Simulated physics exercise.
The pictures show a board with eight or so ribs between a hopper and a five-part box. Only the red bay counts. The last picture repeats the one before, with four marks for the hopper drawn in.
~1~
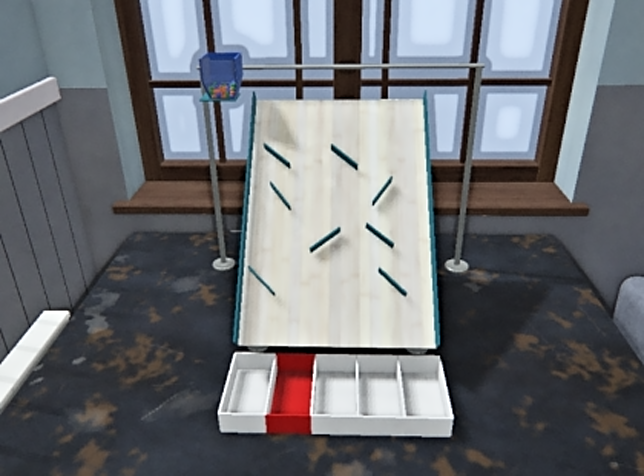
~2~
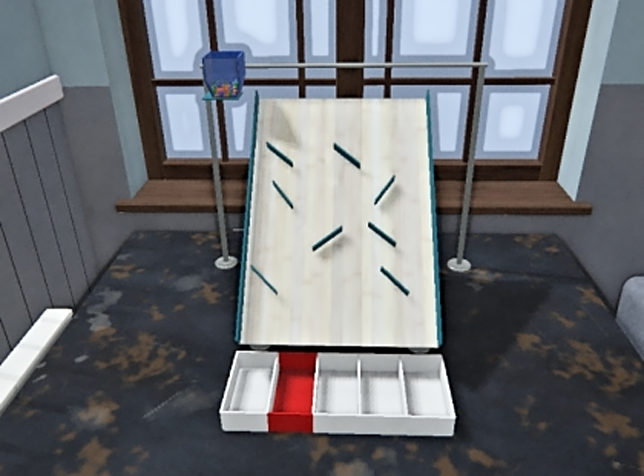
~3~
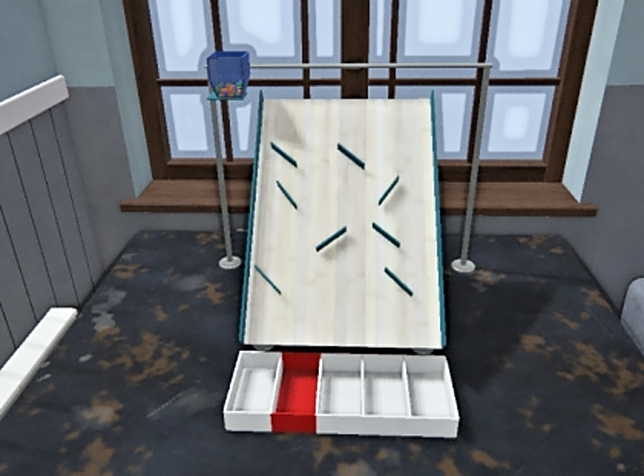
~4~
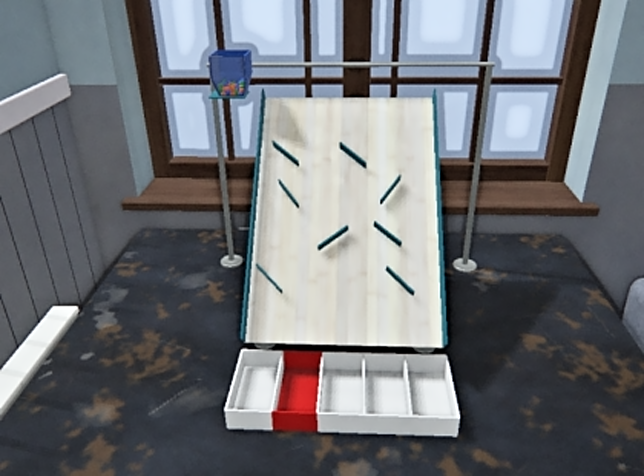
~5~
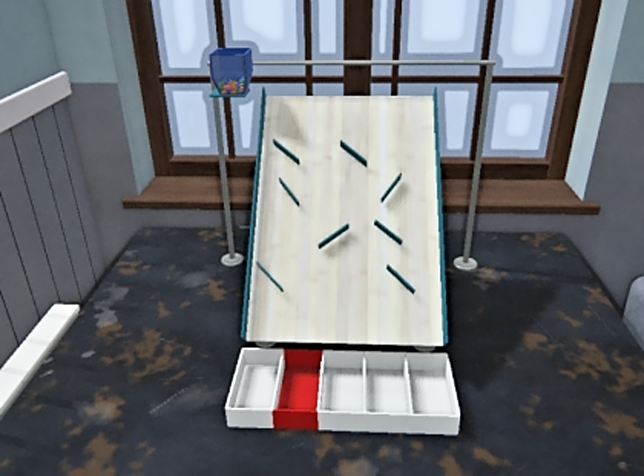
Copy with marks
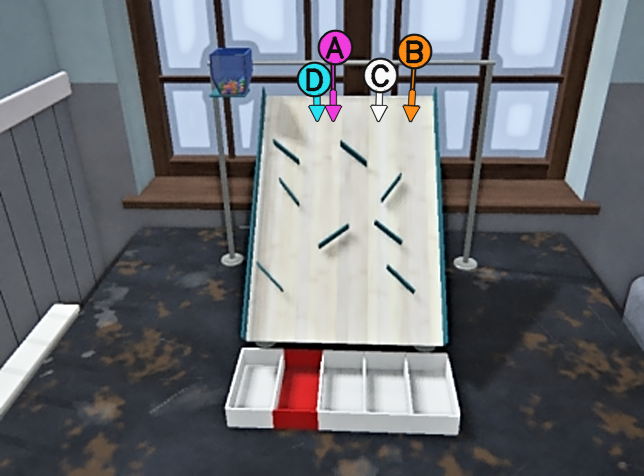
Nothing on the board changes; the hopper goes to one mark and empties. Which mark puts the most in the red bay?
D works best here.
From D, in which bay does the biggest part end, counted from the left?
The second.
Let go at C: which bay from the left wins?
It is the third one.
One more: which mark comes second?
Mark A.
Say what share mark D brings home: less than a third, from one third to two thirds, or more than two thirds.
It is more than two thirds.
On the marked copy, mark A meets the board at (333, 115); mark B meets the board at (410, 115); mark C meets the board at (378, 115); mark D meets the board at (317, 115).
With A, close to two thirds in the red bay, close to a third in other bays.
With B, a small share in the red bay, the bulk in other bays, a small share outside the box.
With C, only a few in the red bay, the bulk in other bays, only a few held on the board, a small share outside the box.
With D, the bulk in the red bay, a small share in other bays, a small share held on the board.
